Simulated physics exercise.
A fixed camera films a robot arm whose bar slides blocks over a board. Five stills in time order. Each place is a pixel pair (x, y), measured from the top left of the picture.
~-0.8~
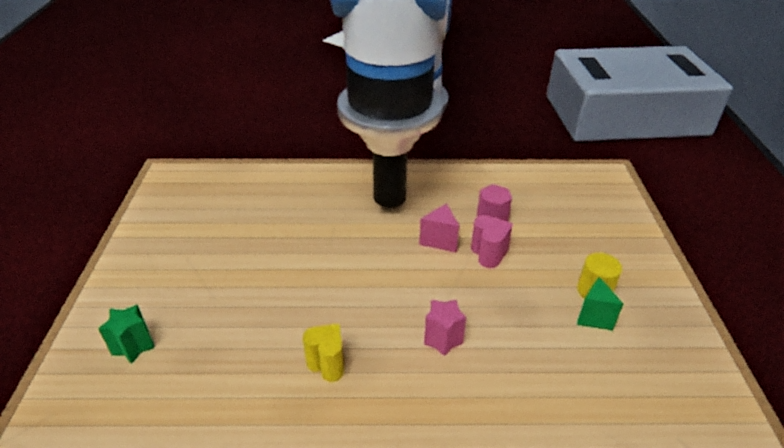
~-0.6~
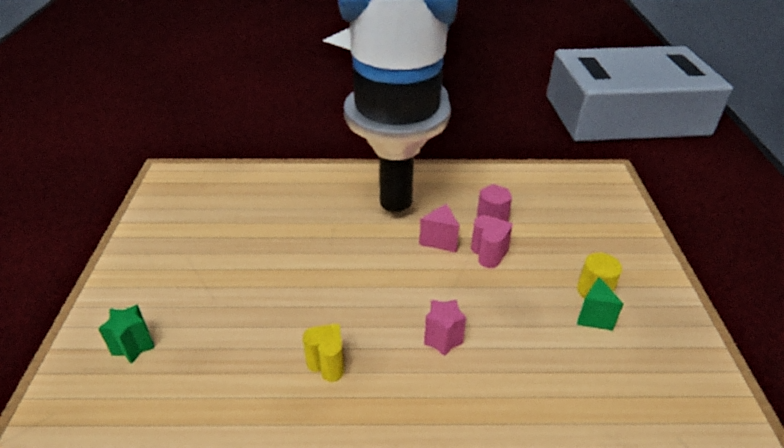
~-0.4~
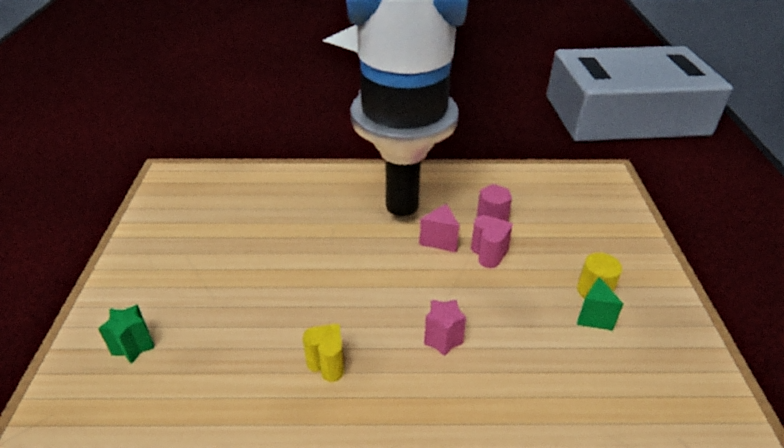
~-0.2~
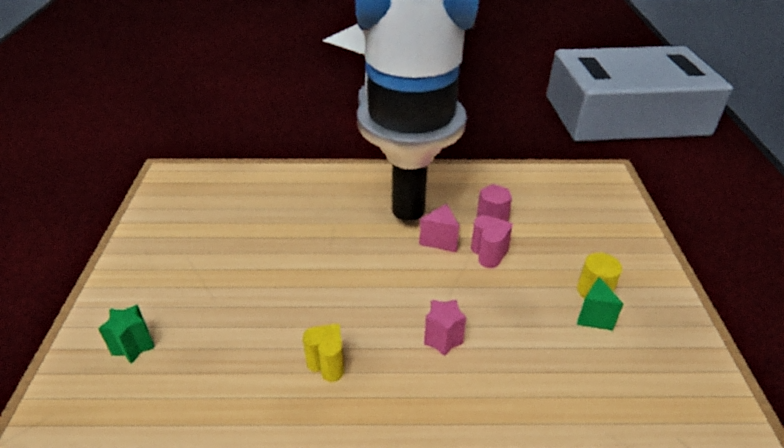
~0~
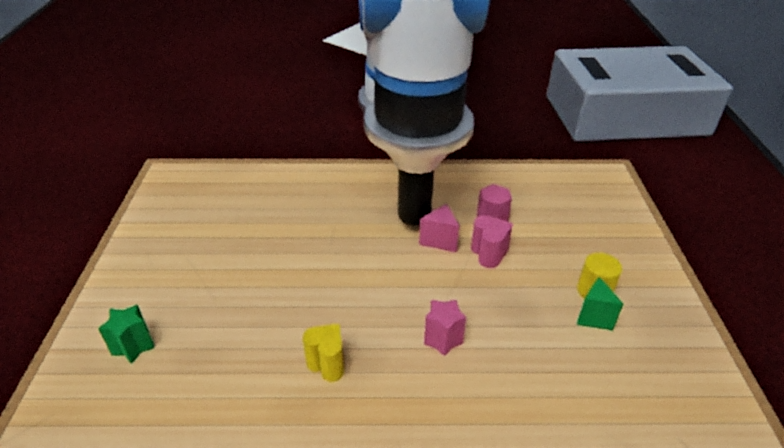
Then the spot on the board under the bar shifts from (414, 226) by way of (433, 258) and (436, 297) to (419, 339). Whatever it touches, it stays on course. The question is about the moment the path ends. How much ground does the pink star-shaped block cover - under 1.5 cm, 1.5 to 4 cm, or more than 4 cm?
It shifts 1.5 to 4 cm.
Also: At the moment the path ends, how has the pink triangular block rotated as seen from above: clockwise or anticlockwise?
Turns anticlockwise.
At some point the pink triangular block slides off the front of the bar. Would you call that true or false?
That claim is true.
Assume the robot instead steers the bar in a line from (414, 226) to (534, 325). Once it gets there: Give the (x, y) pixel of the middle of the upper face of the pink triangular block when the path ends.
Around pixel (560, 279).
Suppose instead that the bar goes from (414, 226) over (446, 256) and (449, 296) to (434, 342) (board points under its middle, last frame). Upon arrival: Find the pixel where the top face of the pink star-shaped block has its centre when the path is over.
The answer is (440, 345).
The first path, step by step. One third of the way, bar at (434, 248); pink triangular block at (467, 234), turned 55° anticlockwise; pink heart at (497, 228).
Two thirds of the way, bar at (437, 286); pink triangular block at (468, 235), turned 55° anticlockwise; pink heart at (497, 229).
At the end, bar at (419, 328); pink triangular block at (468, 235), turned 55° anticlockwise; pink star-shaped block at (450, 332), turned 50° anticlockwise; pink heart at (497, 229); pink hexagon unmoved.
